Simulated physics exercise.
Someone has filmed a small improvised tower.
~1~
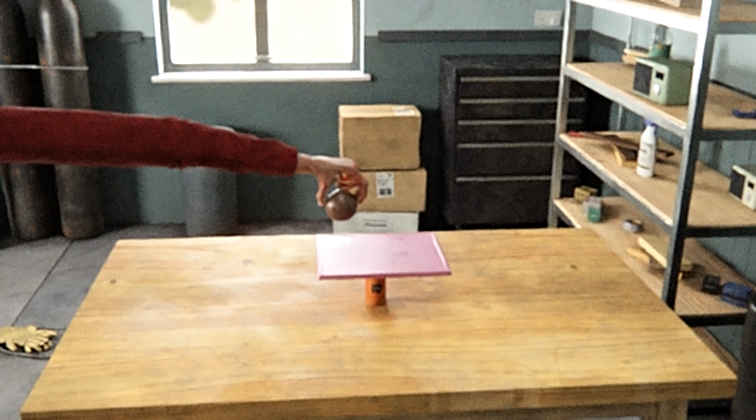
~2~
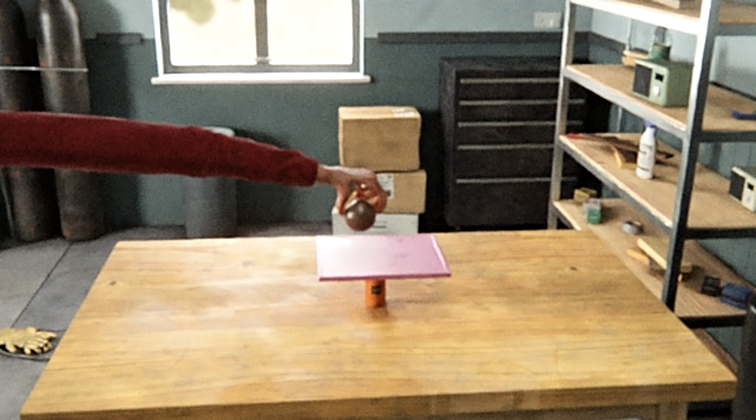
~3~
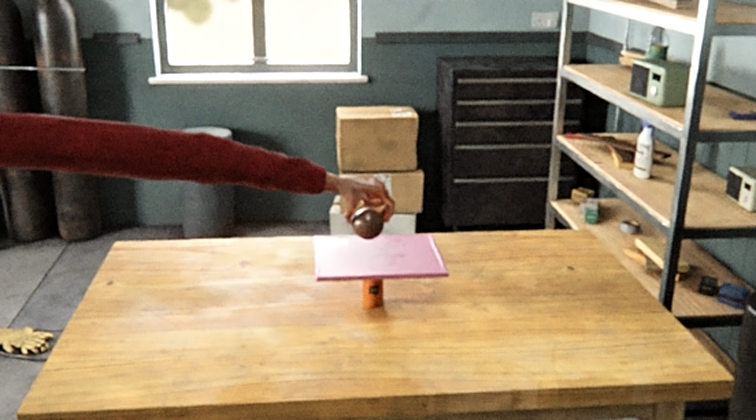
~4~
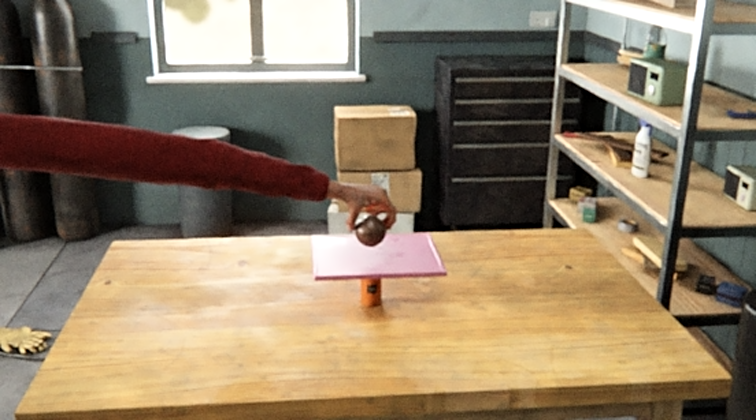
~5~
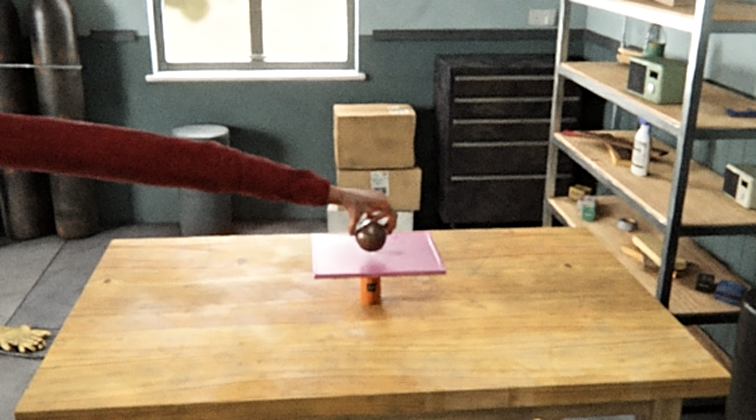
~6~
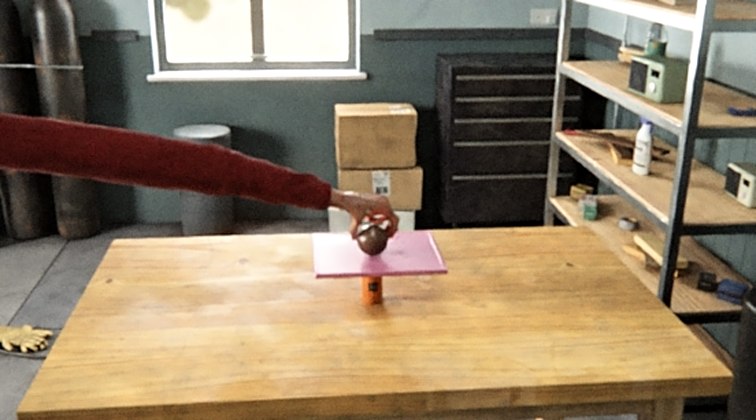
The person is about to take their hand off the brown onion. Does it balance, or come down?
In the end the stack holds.
Then, 0.80 s past the last view, nothing moves.
Then, 1.70 s past the last view, brown onion resting near (373, 240).
Finally, all 3 still in place. Final places as the last picture's camera would see them, brown onion near (373, 240). The stack stays up.
